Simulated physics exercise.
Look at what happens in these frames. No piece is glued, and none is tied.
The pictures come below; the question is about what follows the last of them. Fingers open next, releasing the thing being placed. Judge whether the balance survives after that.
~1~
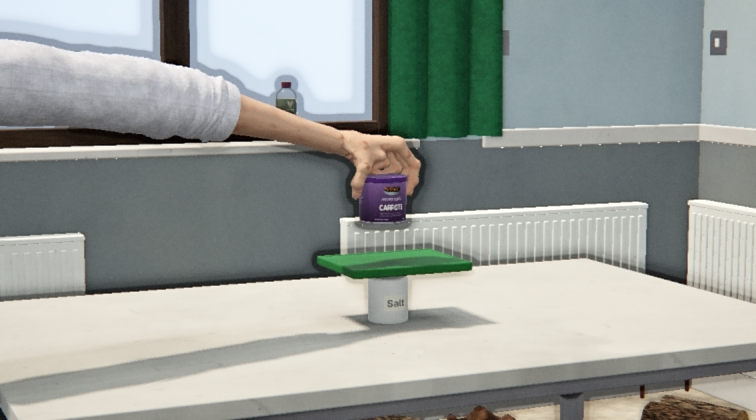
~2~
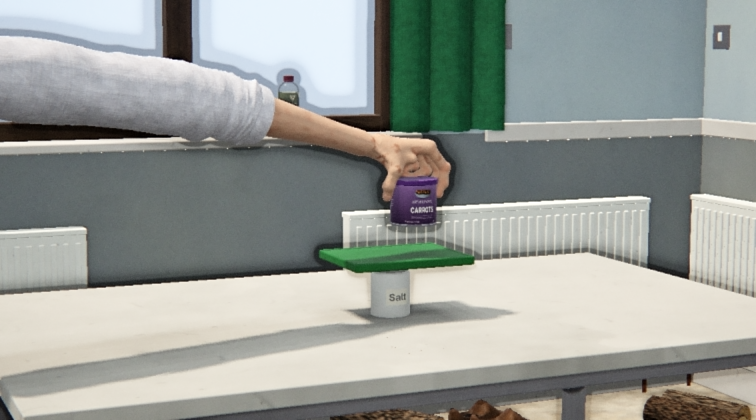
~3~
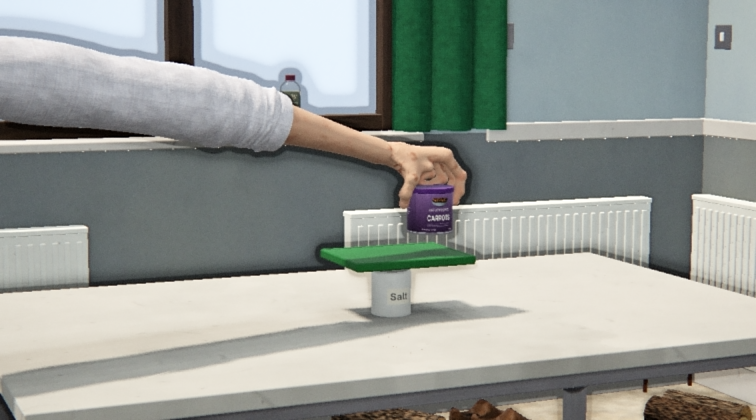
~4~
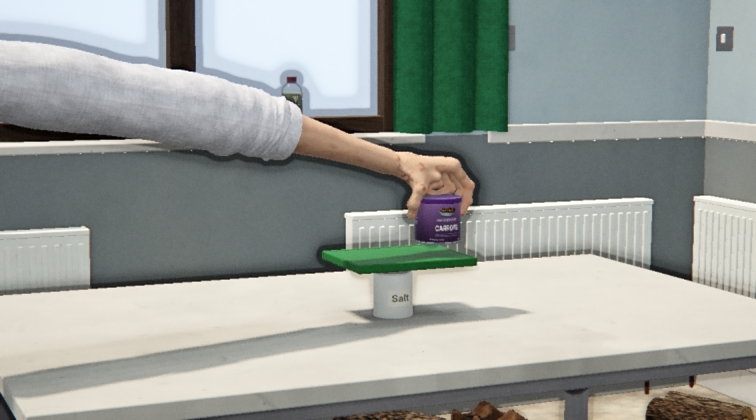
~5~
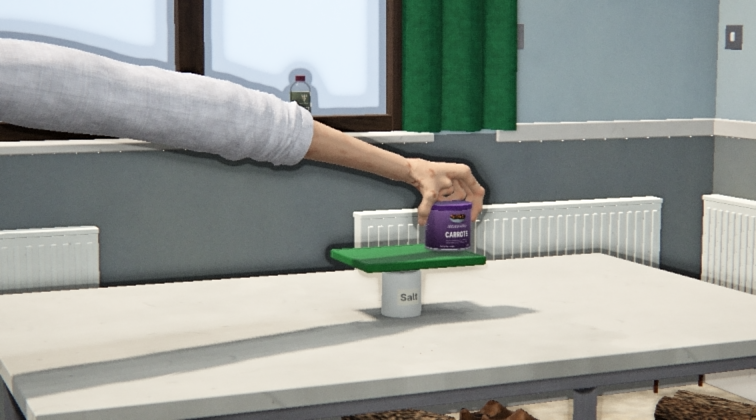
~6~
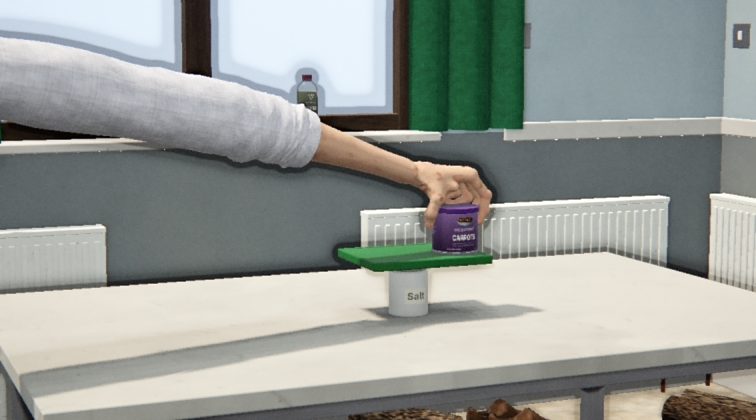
The balance is lost.
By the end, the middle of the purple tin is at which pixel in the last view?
Near (497, 287).
Then, 0.30 s on from there, purple tin now fallen; green lid turned 48° from how it was put.
Then, 0.50 s on from there, green lid on its side.
Then, 1.40 s on from there, green lid upside down; white jar shifted a little.
In the end, fallen, purple tin; toppled in the stack, green lid; white jar unmoved. At the end, from the last picture's camera, purple tin near (497, 287). The stack loses its balance.
